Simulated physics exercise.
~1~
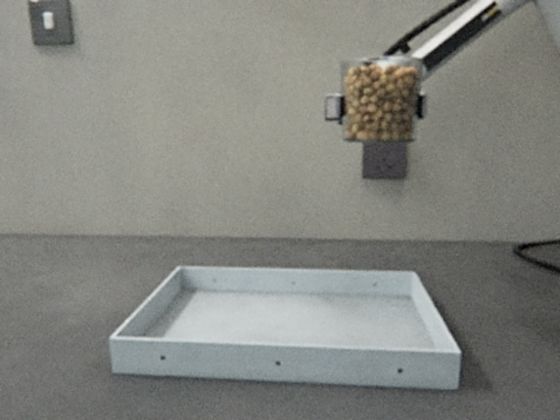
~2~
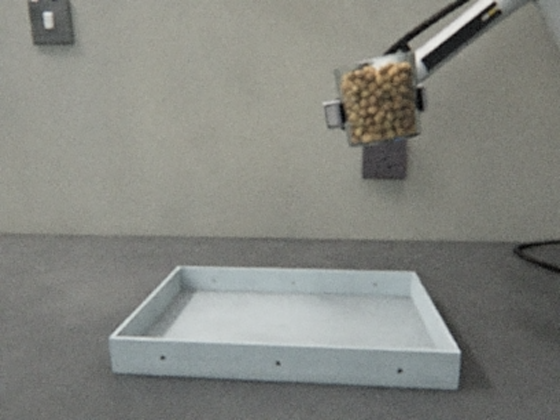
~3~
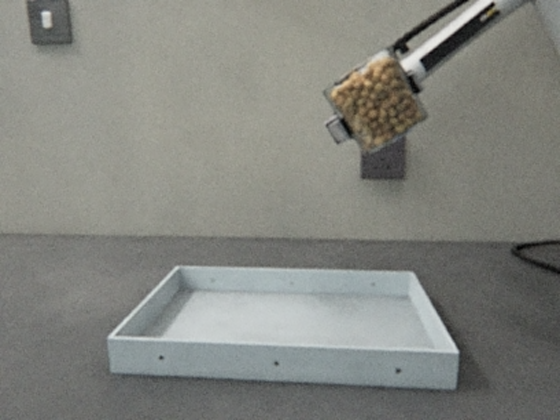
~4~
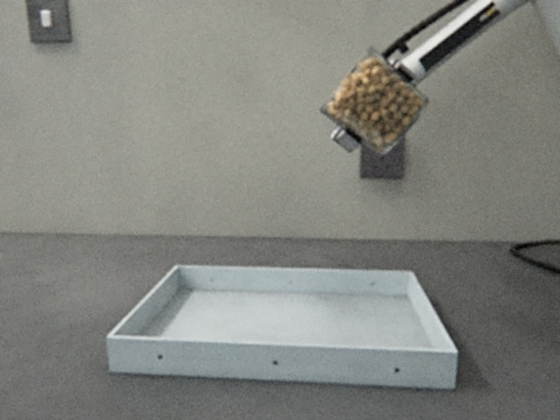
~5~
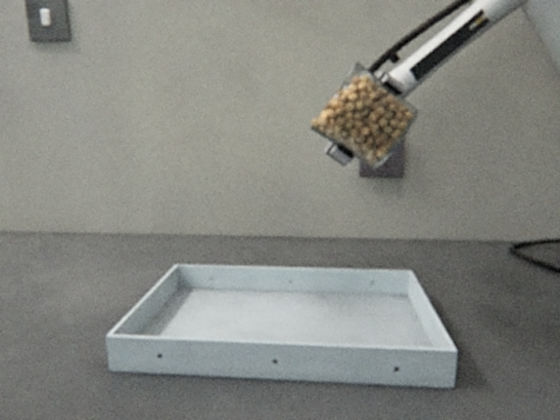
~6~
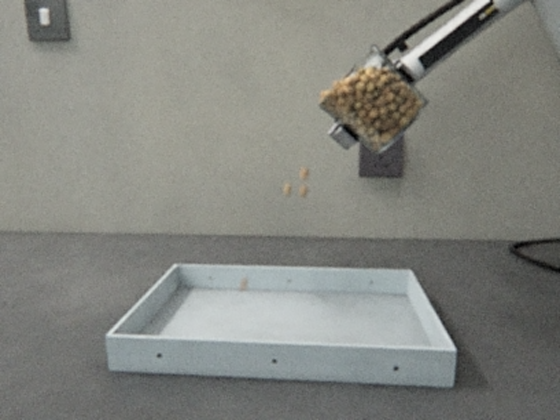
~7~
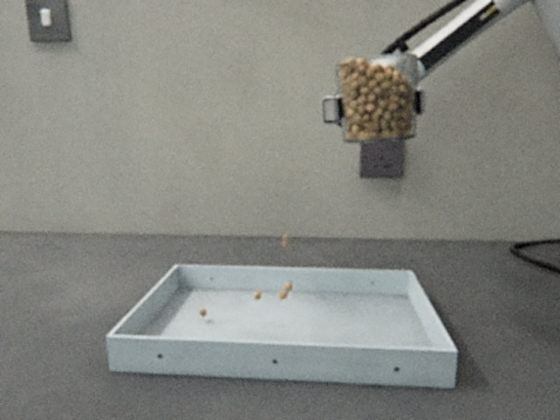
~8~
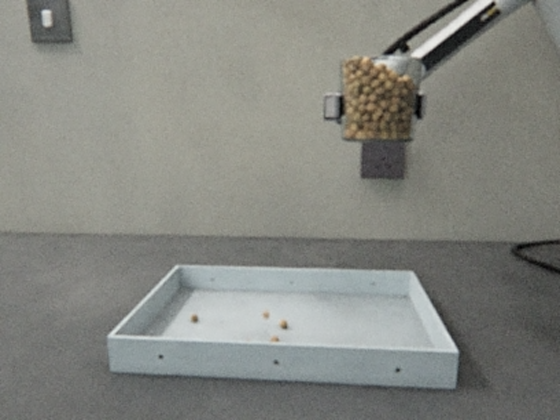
The clip shows a robot arm holding a clear container of dried chickpeas above a pale, shallow tray, gradually tipping it to the left until a few chickpeas fall. The arm then turns the container upright, still nearly full, with a few chickpeas scattered in the tray.
